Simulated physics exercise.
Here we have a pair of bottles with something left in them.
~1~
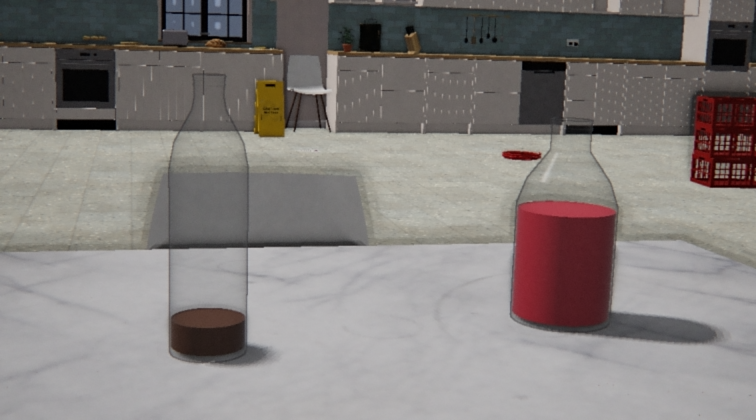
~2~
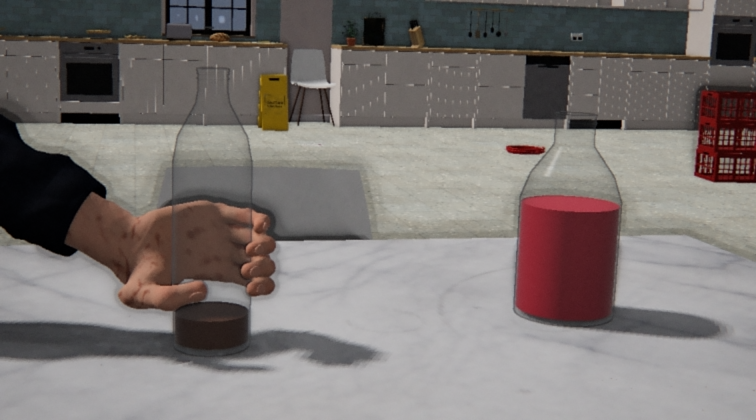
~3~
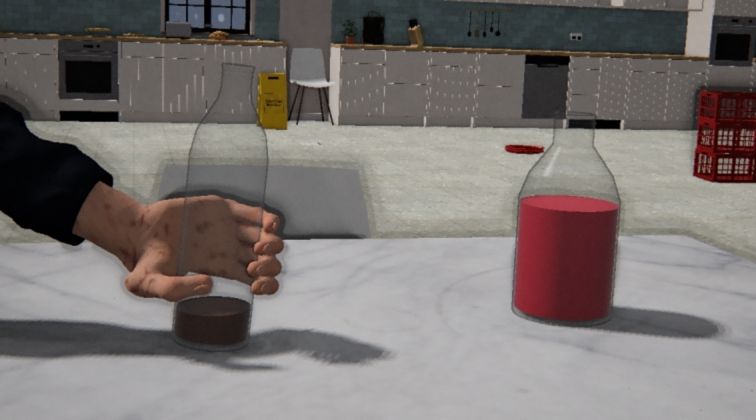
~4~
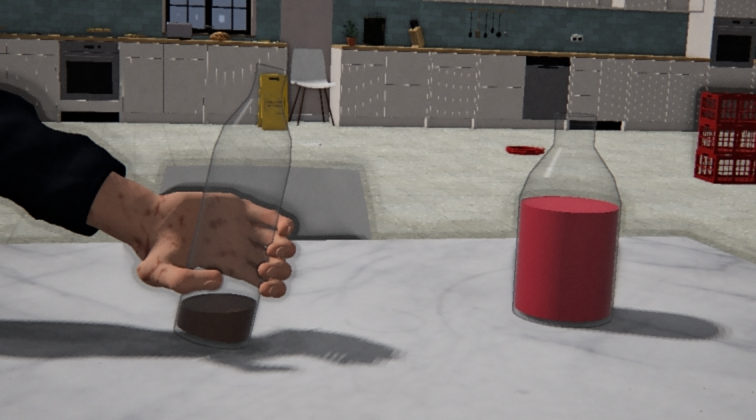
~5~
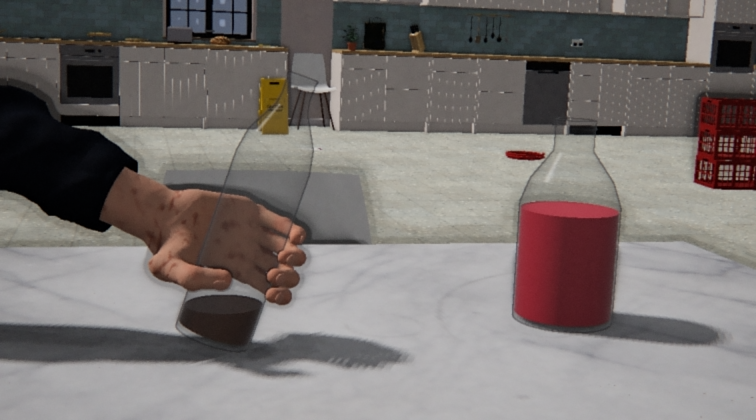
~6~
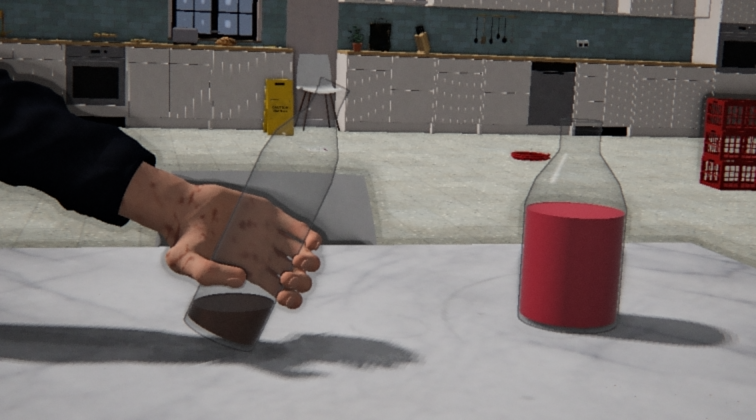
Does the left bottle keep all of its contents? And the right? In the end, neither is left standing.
As I see it, left: The result will be no loss. Right: The result will be some loss.
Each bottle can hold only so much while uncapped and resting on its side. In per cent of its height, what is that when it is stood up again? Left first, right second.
Around 26 percent, then around 22 percent.
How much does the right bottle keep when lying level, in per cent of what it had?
40 %, roughly.
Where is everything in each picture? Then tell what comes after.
In the first frame, both stand upright; left bottle (209, 212) nearly empty, open; right bottle (566, 217) about half full, open.
In the second frame, a hand takes the left bottle; left bottle nearly empty, surface at (212, 313); right bottle about half full, surface at (570, 205).
In the third frame, the left bottle tips; left bottle (224, 201) nearly empty; right bottle (568, 211) about half full.
In the fourth frame, the left bottle tips; left bottle nearly empty, surface at (219, 304); right bottle about half full, surface at (569, 205).
In the fifth frame, the left bottle tips; left bottle (258, 204) nearly empty; right bottle (569, 217) about half full.
In the sixth frame, the left bottle tips; left bottle (278, 207) tipped 25°, open; right bottle about half full, surface at (575, 211), open.
Shortly, the left bottle is nearly down; left bottle, no leak.
Then, the left bottle lies flat; left bottle, no leak.
At the finish, both lie flat; left bottle, no leak; right bottle, it leaks.
